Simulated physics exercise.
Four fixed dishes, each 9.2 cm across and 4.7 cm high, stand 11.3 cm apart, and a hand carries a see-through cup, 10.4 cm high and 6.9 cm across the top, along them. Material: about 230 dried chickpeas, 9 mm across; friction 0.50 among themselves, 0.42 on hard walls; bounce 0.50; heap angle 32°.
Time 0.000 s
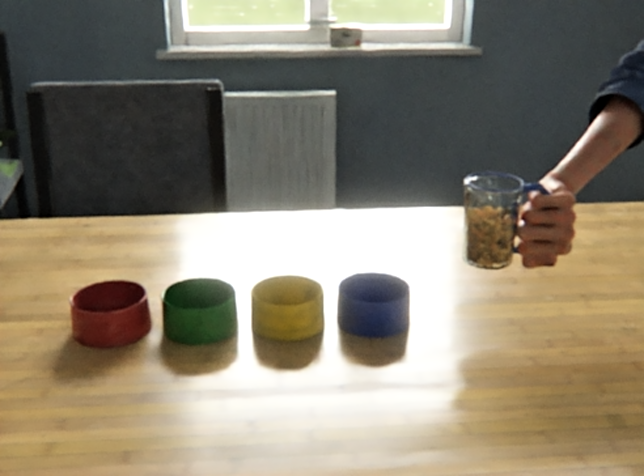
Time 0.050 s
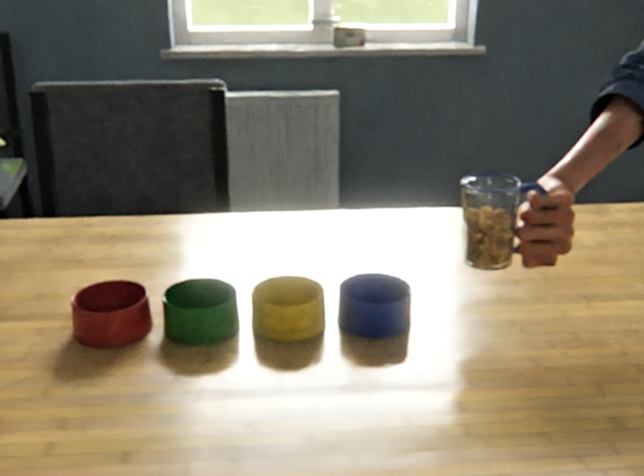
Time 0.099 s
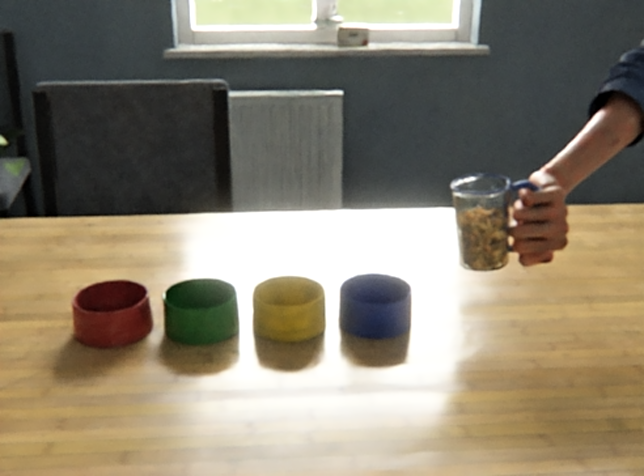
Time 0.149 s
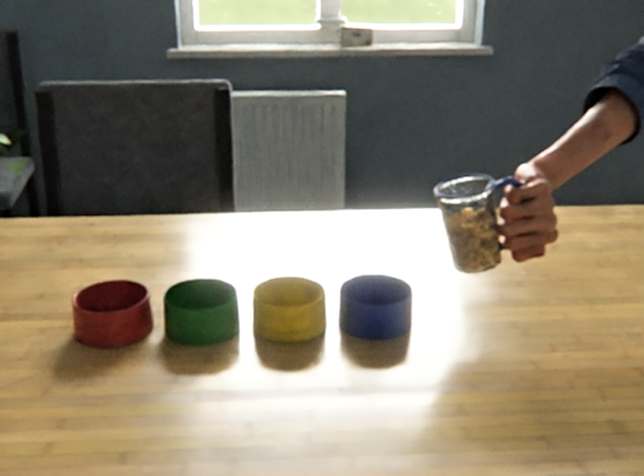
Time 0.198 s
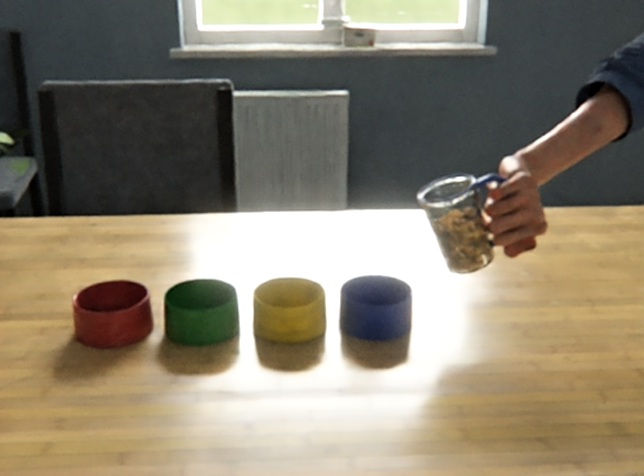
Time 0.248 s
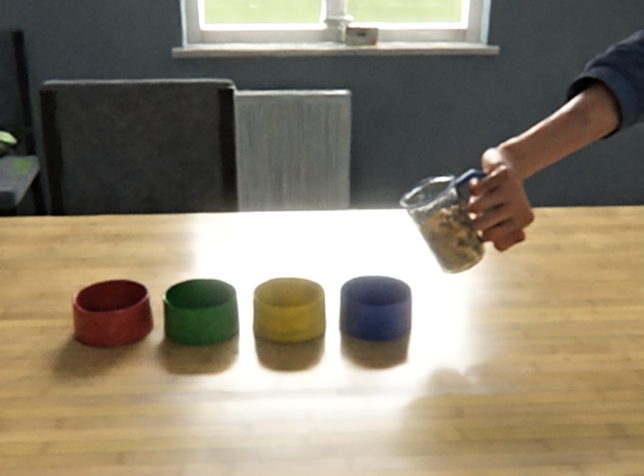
A hand reaching in from the right holds a see-through cup of dried chickpeas by its handle, at first nearly still and upright, then moving left while tilting steadily leftward, the pieces staying inside. Red, green, yellow and blue dishes sit unmoving in a row, left to right, on a glossy wooden table. The slightly raised view drifts a little, facing a dark chair, radiator and bright window.
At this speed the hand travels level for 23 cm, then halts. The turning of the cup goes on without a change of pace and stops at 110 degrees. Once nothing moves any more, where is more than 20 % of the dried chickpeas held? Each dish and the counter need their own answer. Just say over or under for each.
Red: It will keep a fifth or less; blue: It will keep a fifth or less; green: It will keep a fifth or less; yellow: It will keep more than a fifth; counter: It will keep more than a fifth.
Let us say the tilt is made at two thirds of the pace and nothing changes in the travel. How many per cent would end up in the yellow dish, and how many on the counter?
Yellow 60, counter 30.
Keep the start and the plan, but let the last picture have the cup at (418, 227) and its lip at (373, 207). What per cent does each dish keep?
Red 0; blue 0; green 10; yellow 60.
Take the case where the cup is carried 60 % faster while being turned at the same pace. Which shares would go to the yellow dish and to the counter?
Yellow: 70; counter: 30.
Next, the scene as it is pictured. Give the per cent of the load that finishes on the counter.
About 45 percent.
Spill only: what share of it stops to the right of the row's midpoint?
It's close to 40 in a hundred.
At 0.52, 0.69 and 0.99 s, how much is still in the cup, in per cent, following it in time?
Series: 100 / 100 / 45 per cent.
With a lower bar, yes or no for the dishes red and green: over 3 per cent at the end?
Red: False; green: True.
After 0.52 s, tilt 70 degrees; cup holds 100 %.
Then, at 0.69 s, tilt 96 degrees; cup holds 100 %.
Then, at 0.99 s, tilt 110 degrees; cup holds 45 %, green 5 %, yellow 20 %.
At rest (2.4 s), red 0 %, blue 0 %, green 10 %, yellow 50 %, counter 45 %.
